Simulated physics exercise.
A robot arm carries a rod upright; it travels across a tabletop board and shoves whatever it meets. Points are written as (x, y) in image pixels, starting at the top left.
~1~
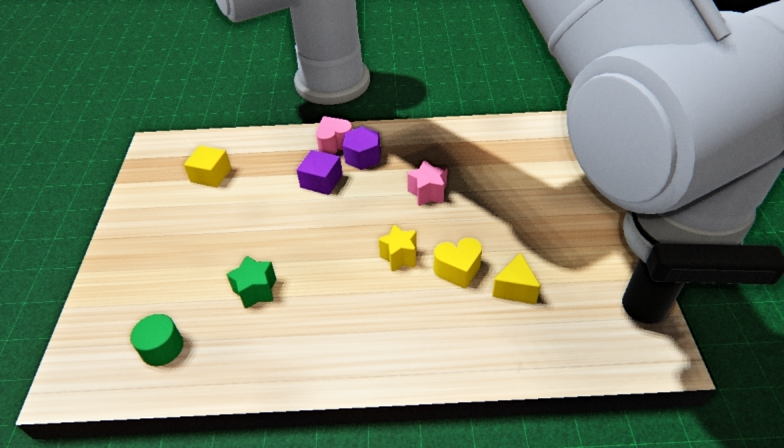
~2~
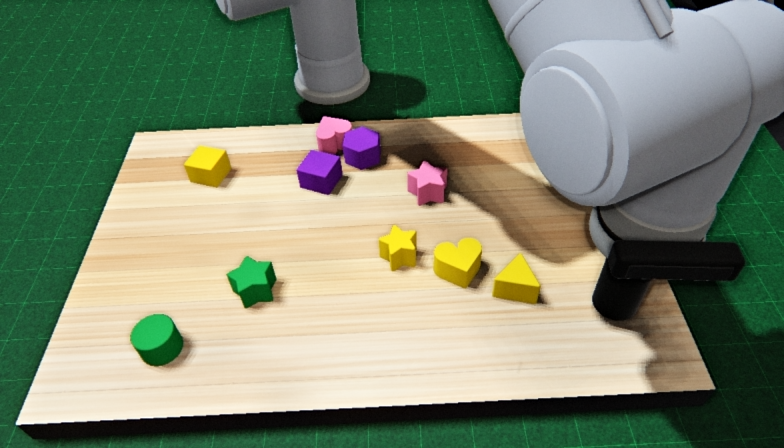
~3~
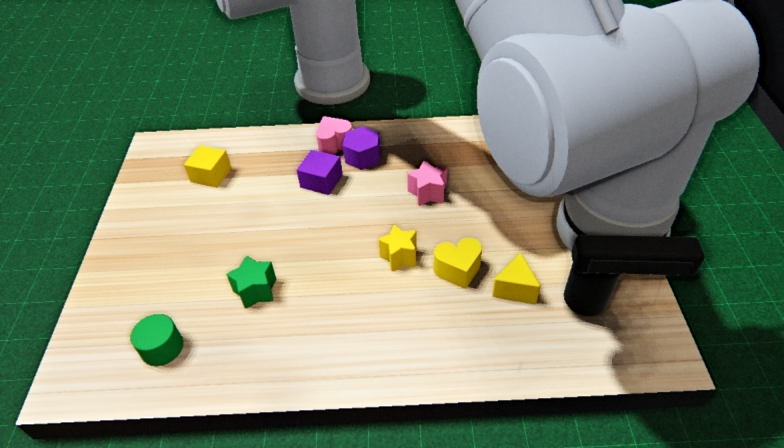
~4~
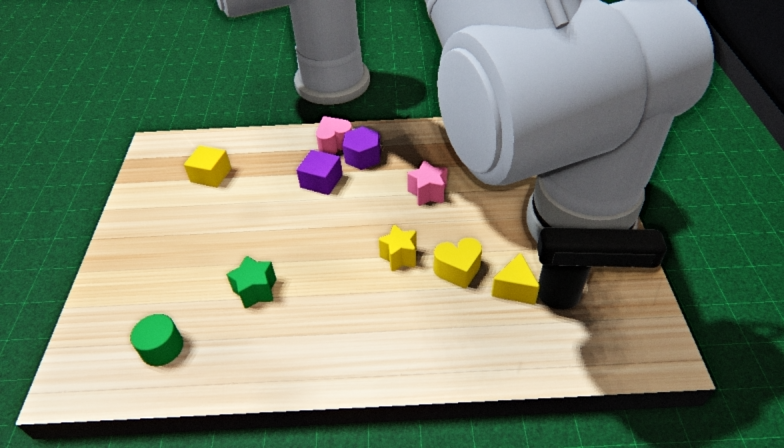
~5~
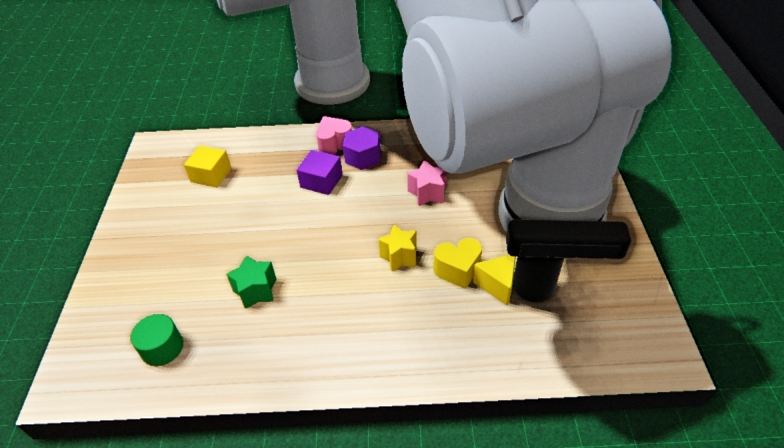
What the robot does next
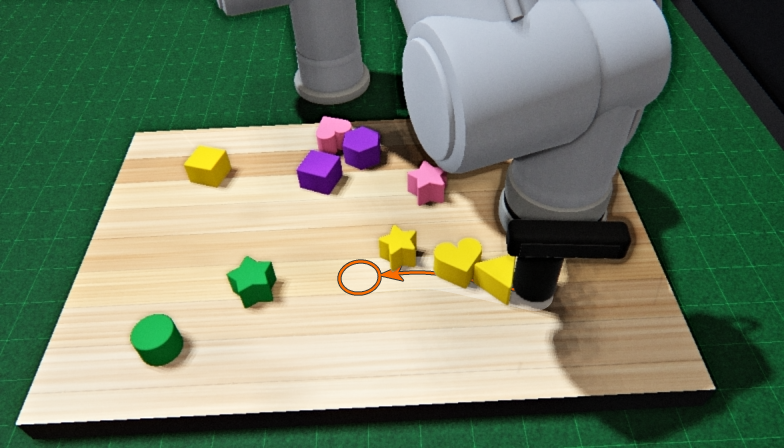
On a pale wooden board over a green surface, yellow, green, pink and purple blocks lie scattered while a grey robot arm holds a black rod near the right edge. The arm sweeps the rod left to the yellow triangular block, then pushes it slightly left, up against the yellow heart.
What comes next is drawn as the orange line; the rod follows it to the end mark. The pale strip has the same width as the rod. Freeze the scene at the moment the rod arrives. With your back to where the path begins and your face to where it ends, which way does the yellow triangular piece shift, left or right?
Well, taking the path from its start to its end as straight ahead, the yellow triangular piece moves to the left.
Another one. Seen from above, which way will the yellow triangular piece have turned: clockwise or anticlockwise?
The sense of turning is anti-clockwise.
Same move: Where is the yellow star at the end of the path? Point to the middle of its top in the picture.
(371, 231)
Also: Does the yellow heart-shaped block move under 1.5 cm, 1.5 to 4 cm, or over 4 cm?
Band: Over 4 cm.
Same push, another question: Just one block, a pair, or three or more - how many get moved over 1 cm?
I expect three or more blocks to move.
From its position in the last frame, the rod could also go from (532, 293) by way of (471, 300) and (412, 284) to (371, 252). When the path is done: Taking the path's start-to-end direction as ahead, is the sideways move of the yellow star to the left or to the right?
The right.
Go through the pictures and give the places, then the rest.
Tip of the rod (644, 306), middles of tops, yellow star (399, 239), yellow heart-shaped block (460, 252), yellow triangular piece (519, 272), in the first frame.
Rod (614, 303), nothing pushed, in the second frame.
Rod (585, 299), nothing pushed, in the third frame.
Rod (559, 293), nothing pushed, in the fourth frame.
Rod (534, 286), yellow star (399, 239), yellow heart-shaped block (460, 252), yellow triangular piece (500, 267), in the fifth frame.
The line goes from (532, 293) via (445, 275), ending at (360, 277).
The first path, step by step. One third of the way, rod (474, 272); yellow heart-shaped block (440, 242), turned 30° clockwise; yellow triangular piece (440, 271).
Two thirds of the way, rod (416, 265); yellow star (387, 236), turned 25° anticlockwise; yellow heart-shaped block (420, 224), turned 45° clockwise; yellow triangular piece (400, 279), turned 80° anticlockwise.
At the end, rod (359, 269); yellow star (371, 231), turned 20° clockwise; yellow heart-shaped block (420, 224), turned 50° clockwise; yellow triangular piece (392, 285), turned 105° anticlockwise.
